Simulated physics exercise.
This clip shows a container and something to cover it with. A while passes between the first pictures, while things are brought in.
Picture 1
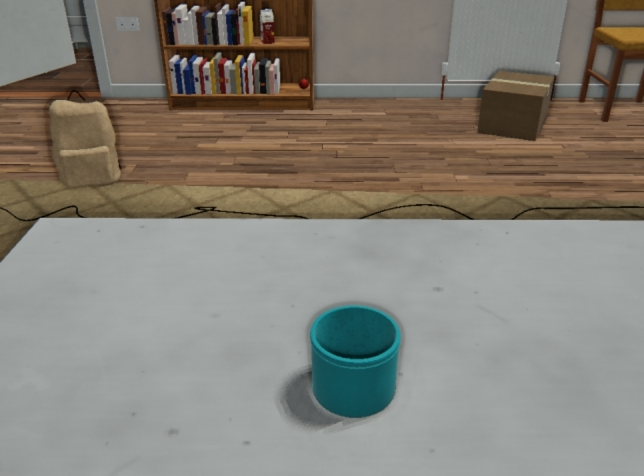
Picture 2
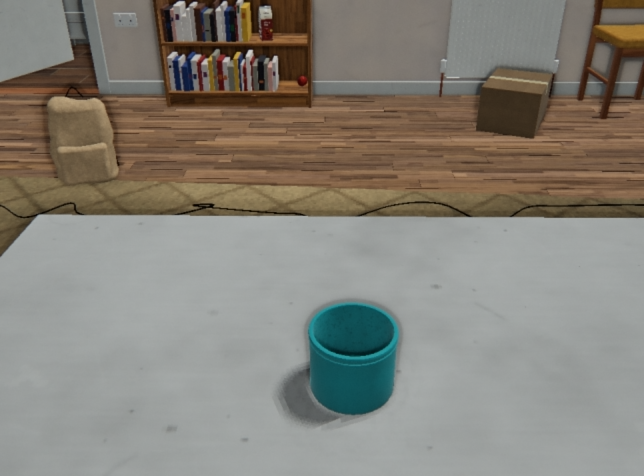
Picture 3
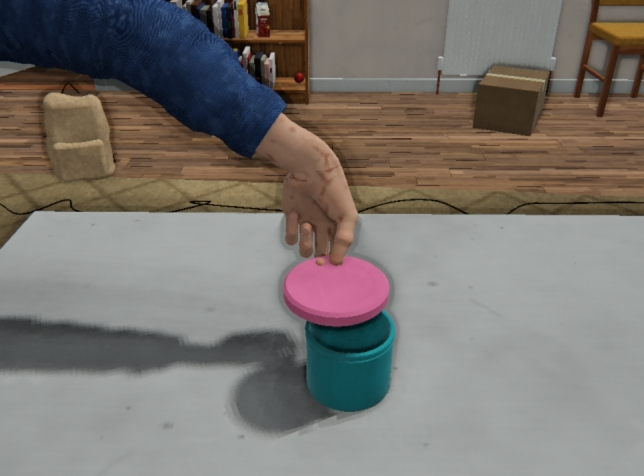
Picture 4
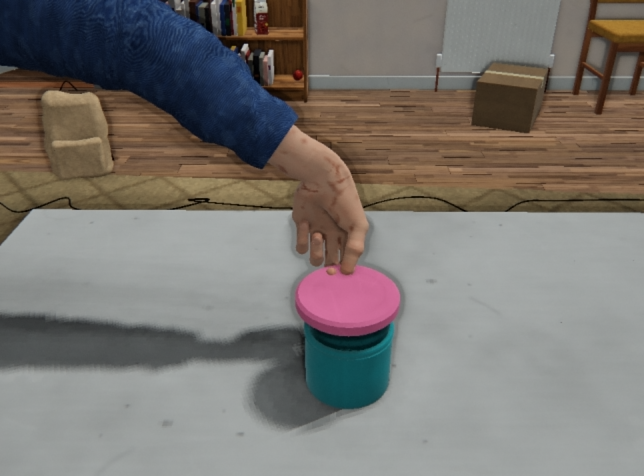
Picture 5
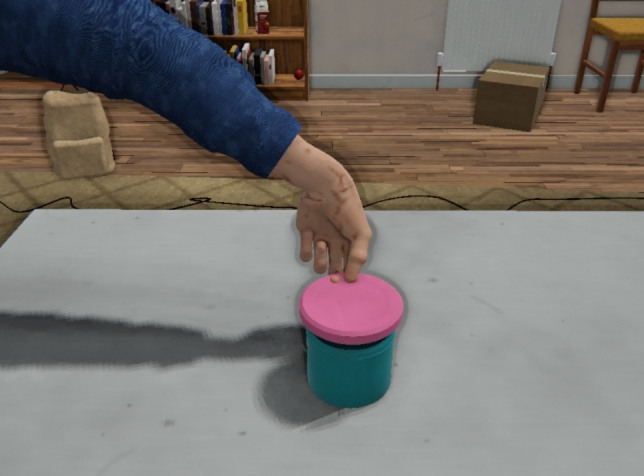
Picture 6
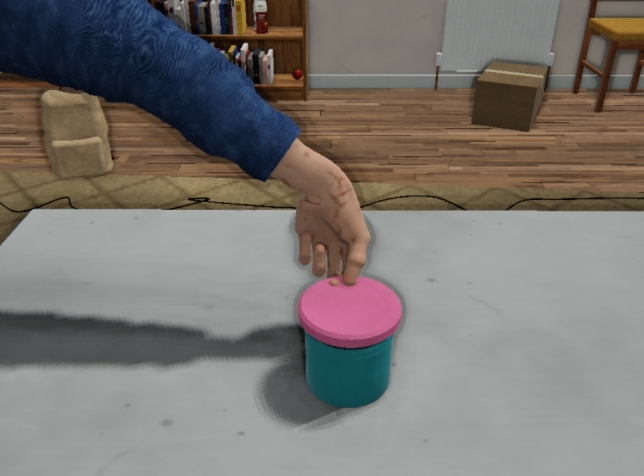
A hand in a blue sleeve held a pink lid above an open teal jar on a pale table, shifted it slightly right, and lowered it onto the top, fingers still touching it.
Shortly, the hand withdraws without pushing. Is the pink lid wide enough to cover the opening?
It is held up.
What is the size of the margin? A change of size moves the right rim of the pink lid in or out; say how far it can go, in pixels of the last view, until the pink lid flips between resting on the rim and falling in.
Push it left around 12 pixels and you reach the switch.
Then, 0.10 s later than the last frame, pink lid sitting on the rim near (349, 316).
When it is over, the pink lid rests on the rim, near (349, 316).
